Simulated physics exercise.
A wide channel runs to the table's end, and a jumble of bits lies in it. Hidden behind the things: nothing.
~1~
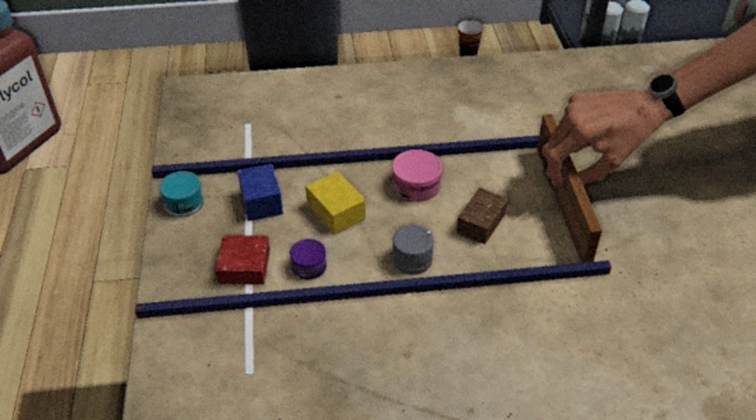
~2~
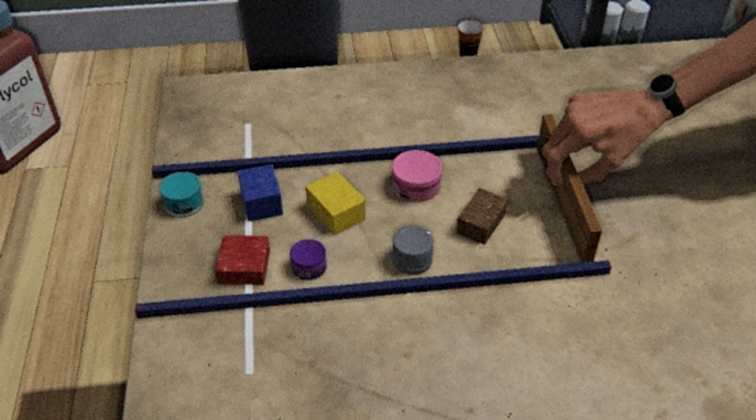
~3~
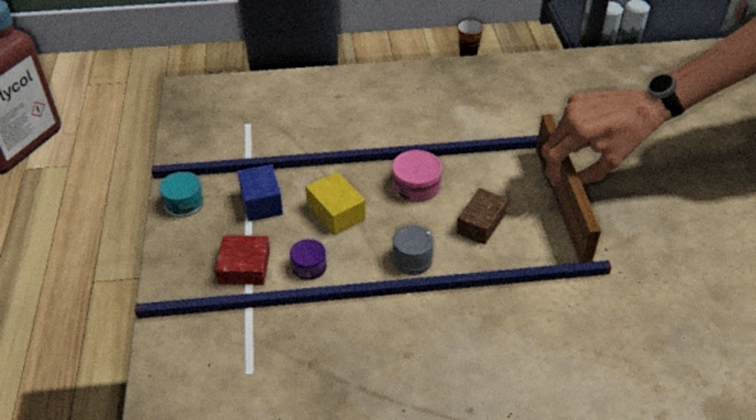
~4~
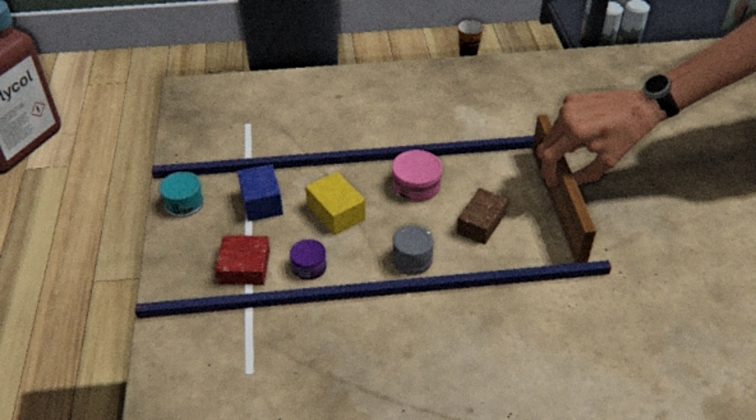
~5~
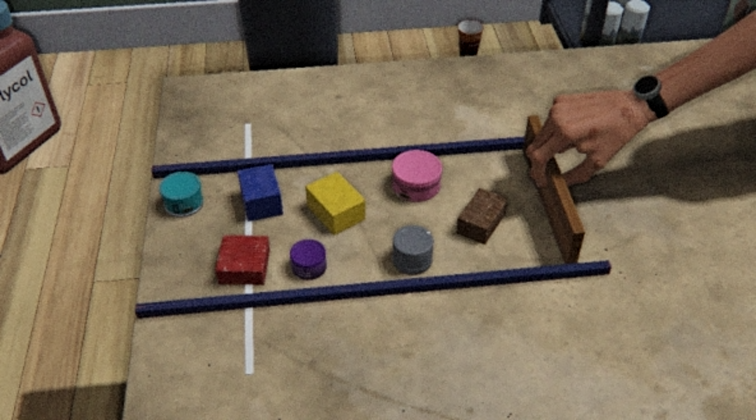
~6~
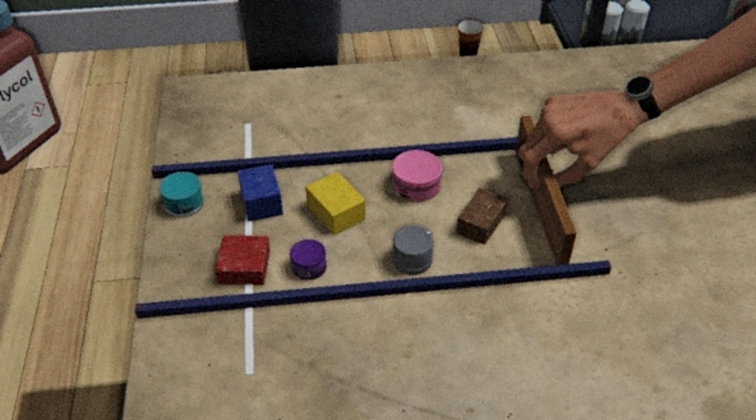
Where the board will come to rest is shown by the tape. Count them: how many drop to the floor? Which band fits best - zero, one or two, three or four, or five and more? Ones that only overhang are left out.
Lost: A pair at most, not none.
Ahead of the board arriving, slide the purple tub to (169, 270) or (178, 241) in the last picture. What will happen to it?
At the first place it rests in place, and at the second it rests in place.
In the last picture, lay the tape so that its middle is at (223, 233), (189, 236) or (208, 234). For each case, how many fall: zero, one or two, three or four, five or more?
In order, the falls would come to just one or two; five or more; 3 or 4.
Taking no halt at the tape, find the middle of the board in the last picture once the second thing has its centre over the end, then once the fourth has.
At the first moment about (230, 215), at the next about (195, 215).
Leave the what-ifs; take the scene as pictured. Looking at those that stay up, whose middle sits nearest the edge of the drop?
The red block winds up nearest.
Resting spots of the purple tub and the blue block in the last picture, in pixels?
Listed in order, first is (197, 265) and the other is (171, 186).
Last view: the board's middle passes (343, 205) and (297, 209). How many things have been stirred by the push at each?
6 by the first point, 8 by the second.
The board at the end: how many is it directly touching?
It's 3.
Soon after, none off yet; turquoise pot at rest near (182, 195); red block at rest near (243, 260); blue block at rest near (260, 193).
At rest, the number that fall off is one or two; fallen, turquoise pot.
